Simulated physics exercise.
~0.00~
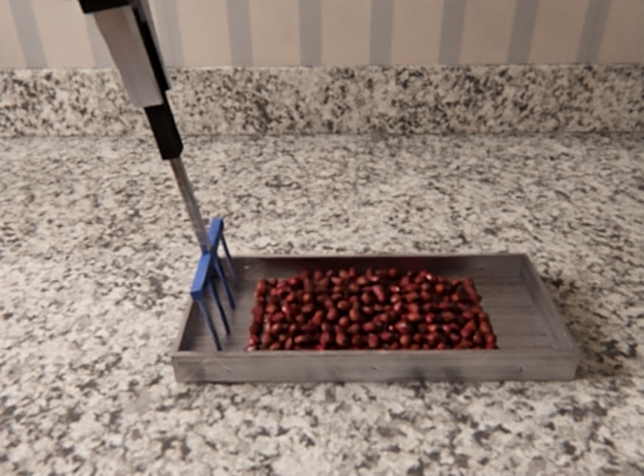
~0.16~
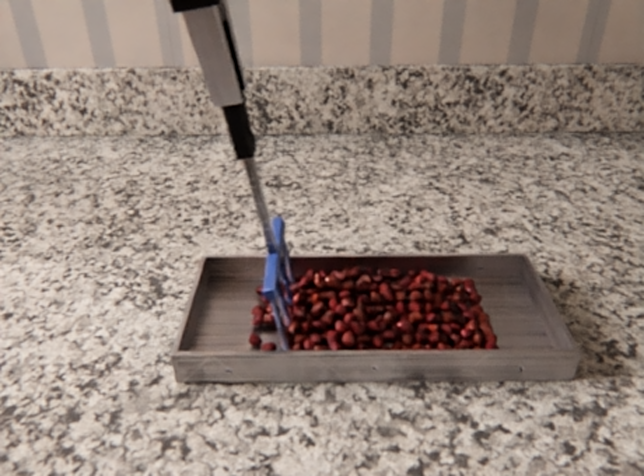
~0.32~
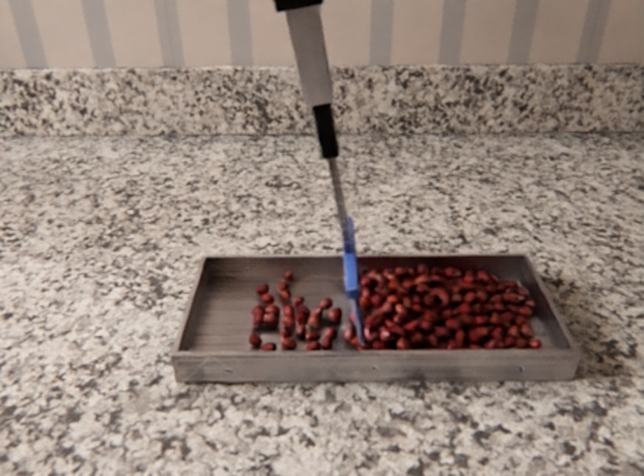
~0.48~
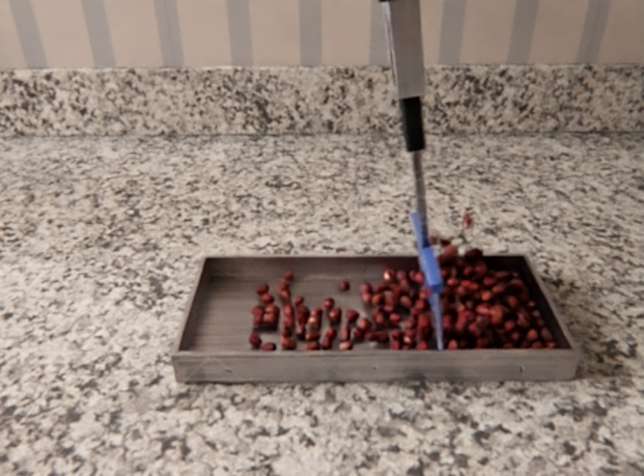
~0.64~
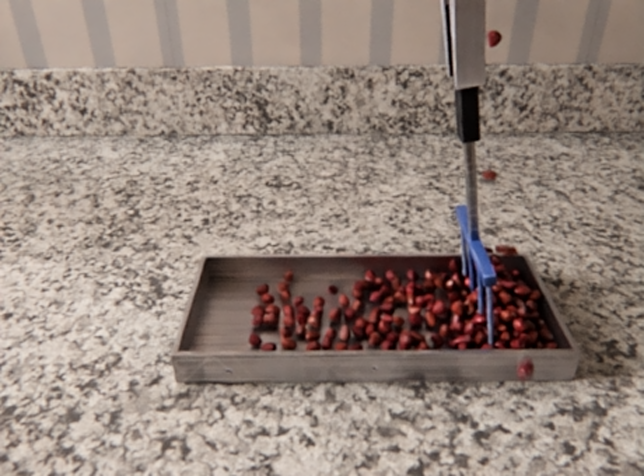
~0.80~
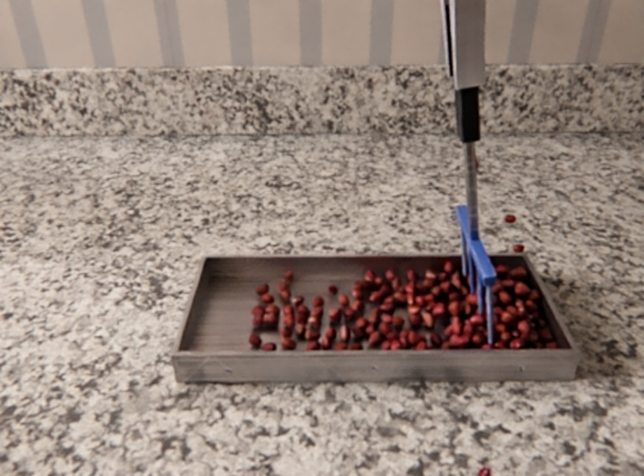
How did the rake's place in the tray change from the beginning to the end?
The rake began near the left end of the tray, beside the beans, and finished near the right end, standing among them.
